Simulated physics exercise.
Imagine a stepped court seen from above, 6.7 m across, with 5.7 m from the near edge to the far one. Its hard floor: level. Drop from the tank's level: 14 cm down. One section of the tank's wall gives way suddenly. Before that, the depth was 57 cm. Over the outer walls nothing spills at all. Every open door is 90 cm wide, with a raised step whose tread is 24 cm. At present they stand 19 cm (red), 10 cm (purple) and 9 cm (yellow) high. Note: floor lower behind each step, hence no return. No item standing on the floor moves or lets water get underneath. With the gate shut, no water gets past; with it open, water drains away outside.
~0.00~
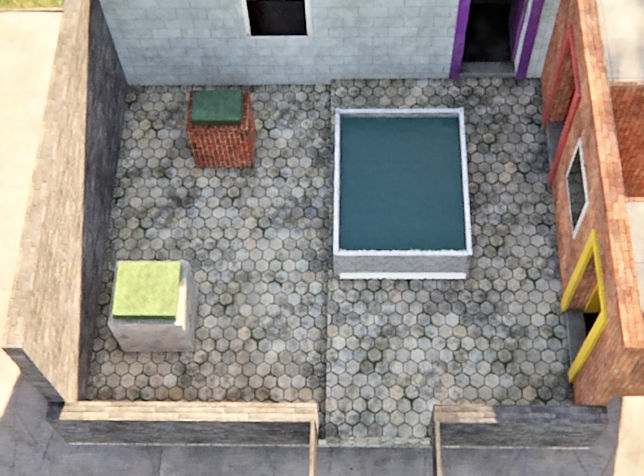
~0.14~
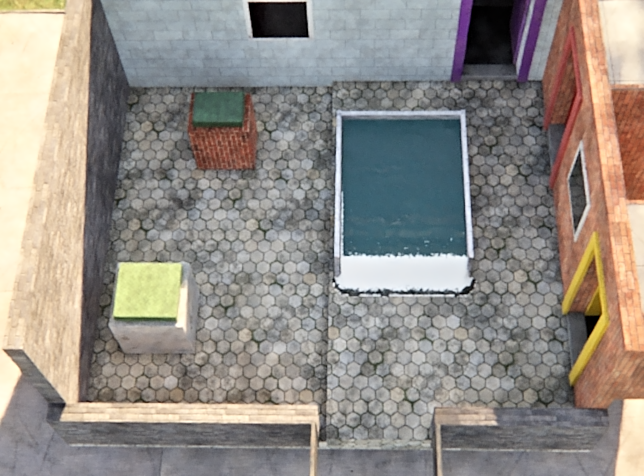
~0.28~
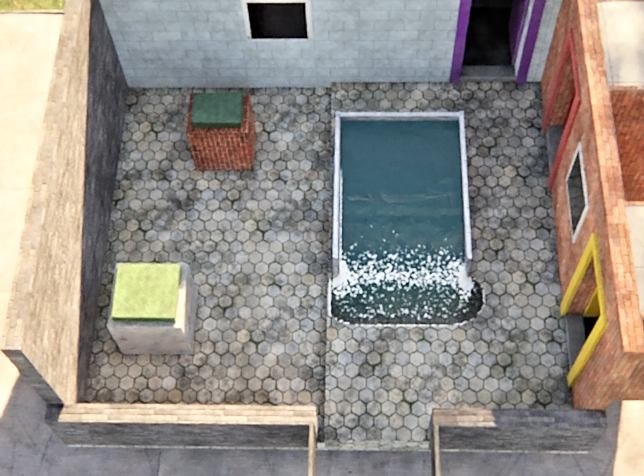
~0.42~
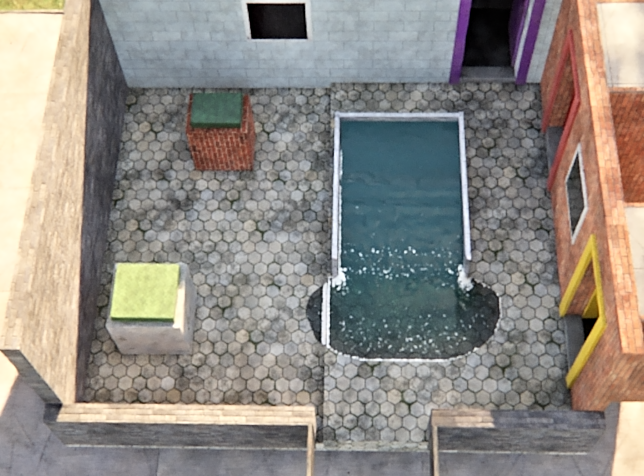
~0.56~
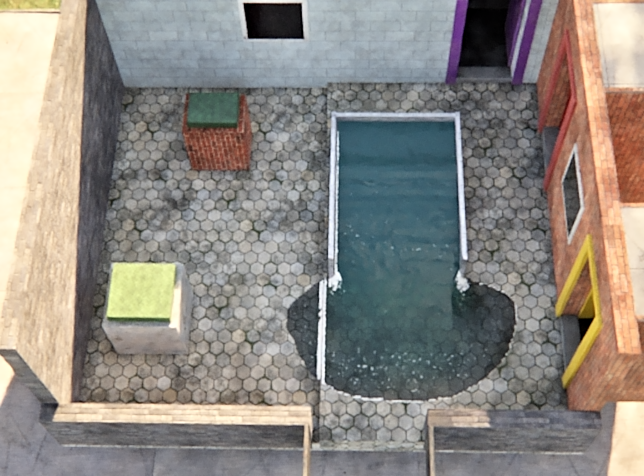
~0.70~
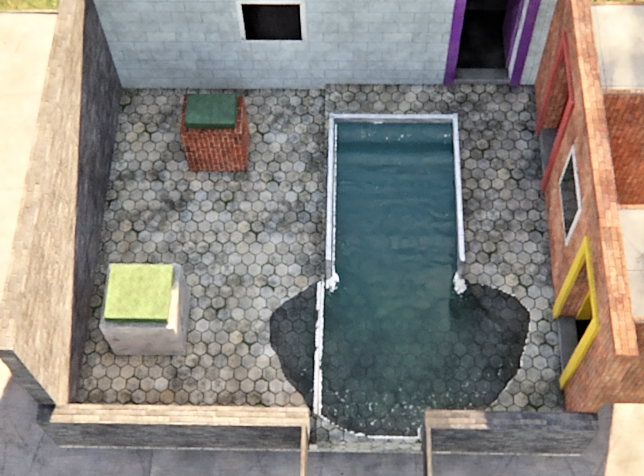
At first a rectangular tank of still, dark water stands on the dry paved floor of a walled courtyard. Its near side gives way and foaming water pours out, spreading toward the viewer in a widening, rounded dark pool that reaches the opening in the near wall, while the purple doorway stays dry.
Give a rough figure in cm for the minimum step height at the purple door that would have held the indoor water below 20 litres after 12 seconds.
10 cm.
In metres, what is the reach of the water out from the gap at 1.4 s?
3.2 m.
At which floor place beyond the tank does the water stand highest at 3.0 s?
Near (552, 428).
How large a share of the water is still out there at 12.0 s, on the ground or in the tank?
I'd put it at about 54 per cent.
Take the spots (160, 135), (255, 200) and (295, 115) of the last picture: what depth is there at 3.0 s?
About 0, 0 and 0 cm respectively.
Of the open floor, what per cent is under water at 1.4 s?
Approximately 25 % of it.
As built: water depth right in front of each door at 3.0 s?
Depths, in cm - red: 0, purple: 0, yellow: 14.
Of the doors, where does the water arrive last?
The last one is the purple door.
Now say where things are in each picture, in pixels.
In the first picture, the tank at (401, 182) is whole and still, 57 cm deep; the purple door at (494, 37) is dry.
In the second picture, the front is at (343, 288), 0.2 m from the gap at (402, 267); 0.3 m2 of floor is wet, 57 cm left at the back.
In the third picture, the gap is at (401, 270), the front 0.7 m out at (358, 320); the back of the tank holds 57 cm.
In the fourth picture, the gap is at (400, 271), the front 1.2 m out at (357, 352); the back of the tank holds 57 cm.
In the fifth picture, the front is at (366, 393), 1.8 m from the gap at (396, 271); 4.3 m2 of floor is wet, 57 cm left at the back.
In the sixth picture, water pours out at (394, 273) and has run 2.3 m, to a hidden place; about 6 cm deep outside, 55 cm at the back; the purple door at (489, 44), 3.8 m from the gap, is still 3.6 m from the nearest water.
After 1.4 s water covers 25 % of the floor, deepest (30 cm) near (431, 426); it has not reached the purple door.
After 3.0 s water covers 35 % of the floor, deepest (30 cm) near (552, 428); it has not reached the purple door.
After 12.0 s water covers 100 % of the floor, deepest (10 cm) near (123, 93); 5 cm at the purple door, 18 litres in over its 10 cm step.
At the purple door as built, the water arrived by 4.6 s and peaked near 16 cm at 5.0 s.
With a step of 8.5 cm, 32 litres would have come in within the 12 s; with 12 cm, 7 litres. So under 20 litres takes about 10 cm.
